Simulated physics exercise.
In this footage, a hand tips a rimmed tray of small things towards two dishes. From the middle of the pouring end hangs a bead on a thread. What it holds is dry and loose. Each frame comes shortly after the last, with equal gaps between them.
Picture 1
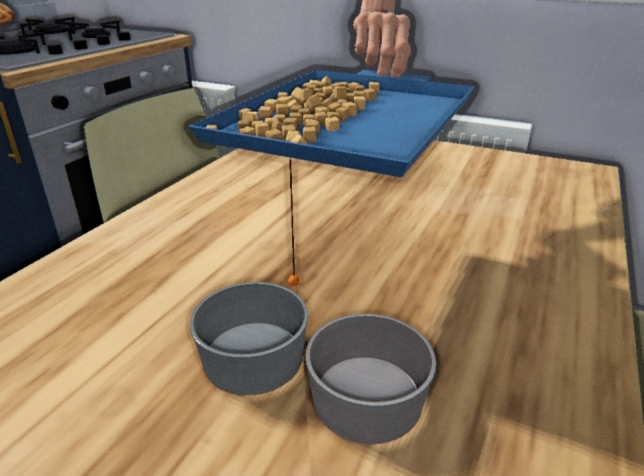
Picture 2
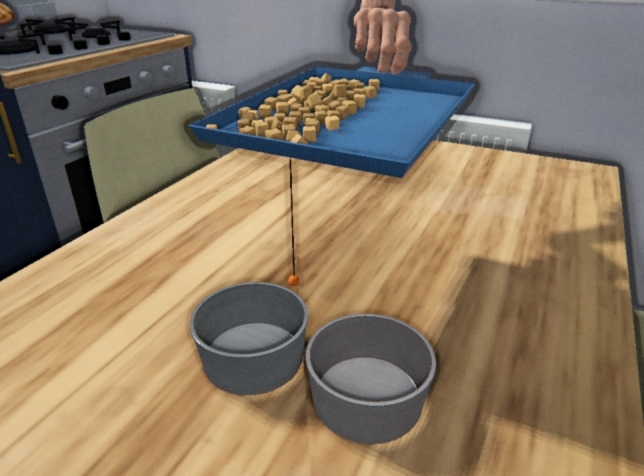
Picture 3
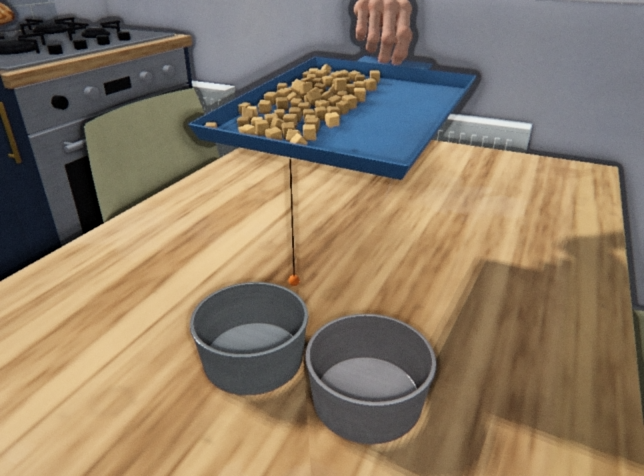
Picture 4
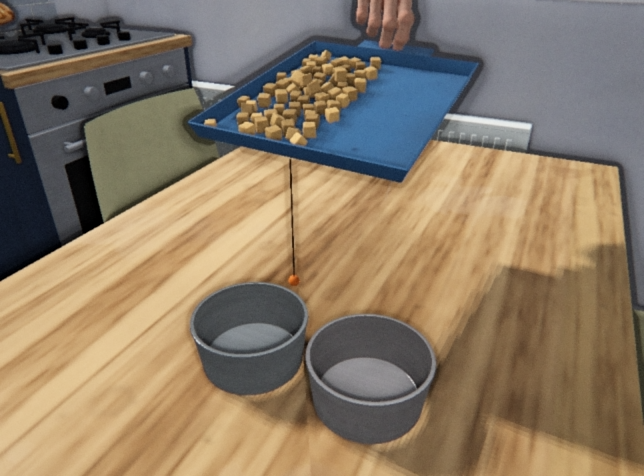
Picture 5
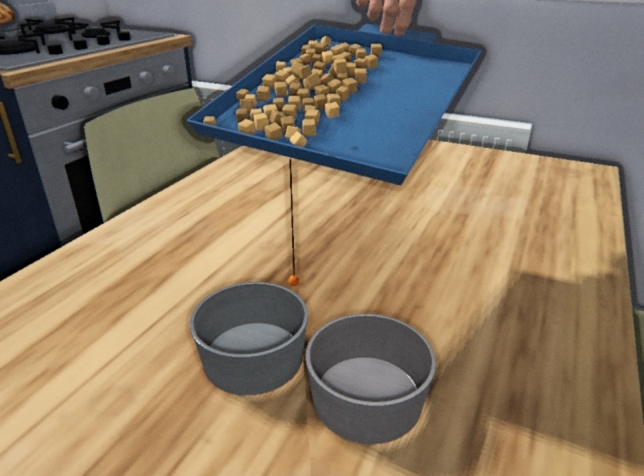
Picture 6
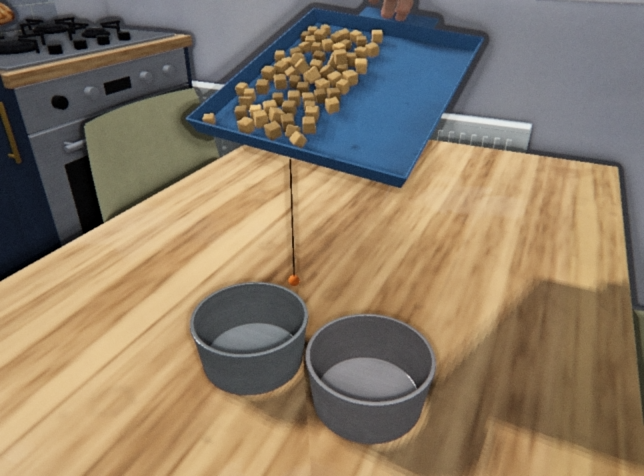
A blue tray of small wooden cubes, held by a hand above two grey dishes on a wooden table, tilted gradually as its far side rose, while the orange bead hanging beneath stayed still.
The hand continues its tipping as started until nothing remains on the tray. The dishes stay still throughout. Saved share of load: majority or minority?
So the dishes mostly succeed at catching it, really.
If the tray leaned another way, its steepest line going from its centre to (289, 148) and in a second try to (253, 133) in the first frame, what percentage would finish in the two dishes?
About 50 %, then 10 %.
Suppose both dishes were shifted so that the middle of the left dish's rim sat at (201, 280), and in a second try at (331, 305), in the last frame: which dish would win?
Result, first place: The righthand one; second place: The lefthand one.
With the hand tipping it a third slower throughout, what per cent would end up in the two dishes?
It would be some 70 in a hundred.
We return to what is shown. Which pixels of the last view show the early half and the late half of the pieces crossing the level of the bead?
Early-half point (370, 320); late-half point (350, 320).
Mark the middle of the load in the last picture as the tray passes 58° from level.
(332, 129).
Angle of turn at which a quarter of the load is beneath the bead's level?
Roughly 95 degrees at that moment.
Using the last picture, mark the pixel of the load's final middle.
I'd mark it at roughly (368, 385).
Soon, tray tipped steeply; nearly all on the tray; a small part in the air.
A while on, tray tipped right over; about half on the tray; about a quarter in the right dish; a small part outside both; about a quarter in the air.
Towards the end, tray tipped past a quarter turn; most in the right dish; a small part in the left dish; a small part outside both.
Finally, tray tipped past a quarter turn; most in the right dish; a small part in the left dish; a small part outside both.
